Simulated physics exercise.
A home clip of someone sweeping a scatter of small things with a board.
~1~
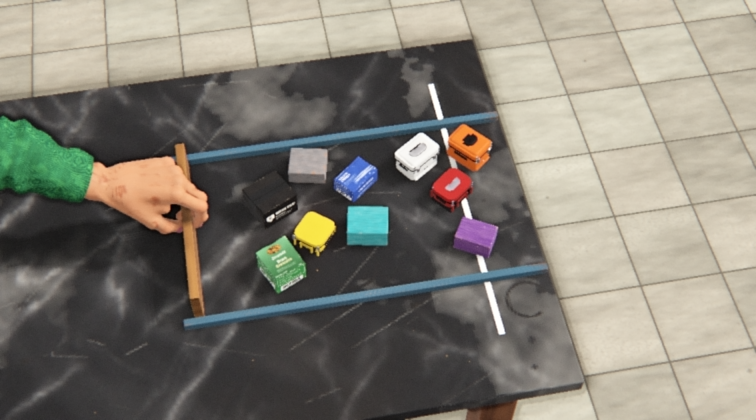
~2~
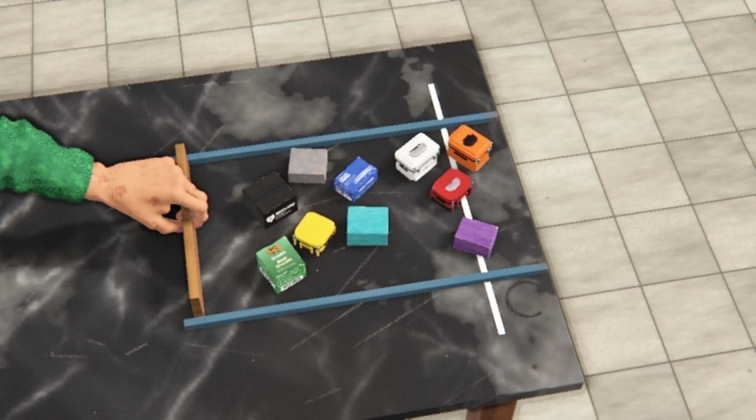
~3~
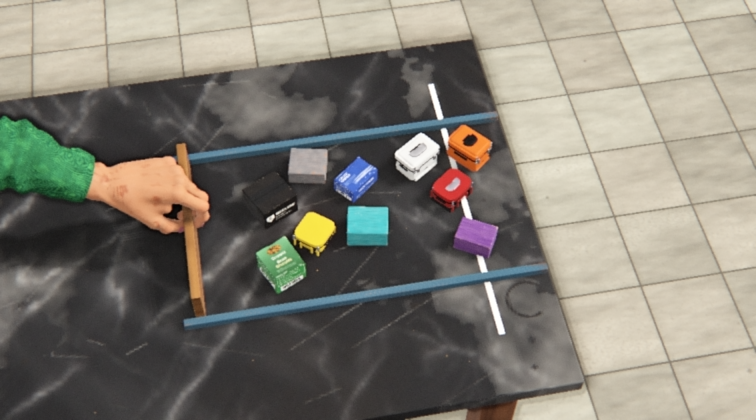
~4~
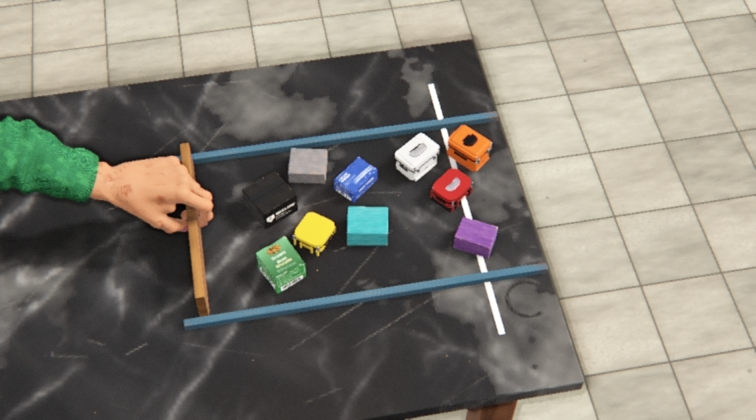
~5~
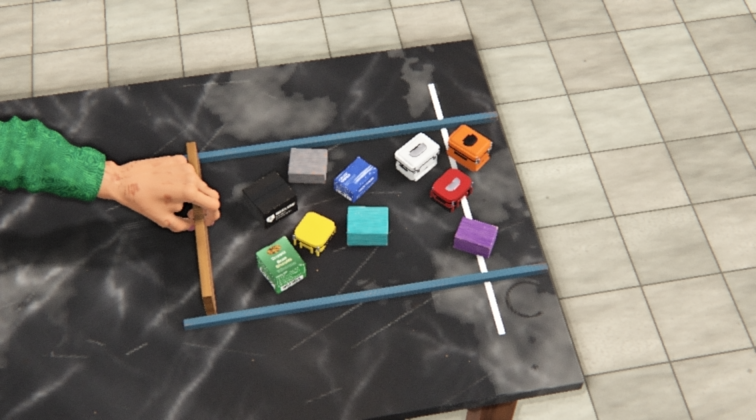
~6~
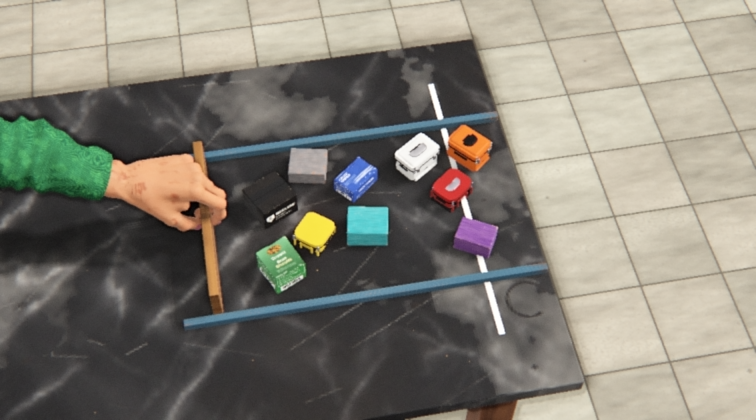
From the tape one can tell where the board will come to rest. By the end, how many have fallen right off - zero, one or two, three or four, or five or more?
Band: One faller or a pair.
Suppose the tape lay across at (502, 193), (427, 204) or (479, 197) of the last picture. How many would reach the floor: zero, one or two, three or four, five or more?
Lab note - count per position: 5 or more; no fall at all; five or over.
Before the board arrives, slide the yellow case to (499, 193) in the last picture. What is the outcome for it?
From that start, the object then does not stay.
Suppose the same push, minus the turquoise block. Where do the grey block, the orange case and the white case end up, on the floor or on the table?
In that case the grey block stays where it is, the orange case goes off the edge, the white case stays where it is.
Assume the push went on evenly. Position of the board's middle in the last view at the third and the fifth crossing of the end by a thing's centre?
The middle is at about (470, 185), later at about (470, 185).
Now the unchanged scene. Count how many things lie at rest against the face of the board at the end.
So the total is 4.
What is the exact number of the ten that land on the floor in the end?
Counted up, you get 2.
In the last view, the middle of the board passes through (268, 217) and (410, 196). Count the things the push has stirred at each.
The first number is 2, the next one 10.
Soon after, none off yet; orange case at rest near (469, 149); purple block at rest near (476, 237); red case at rest near (452, 190).
In the end, the number that fall off is one or two; gone, red case and orange case.
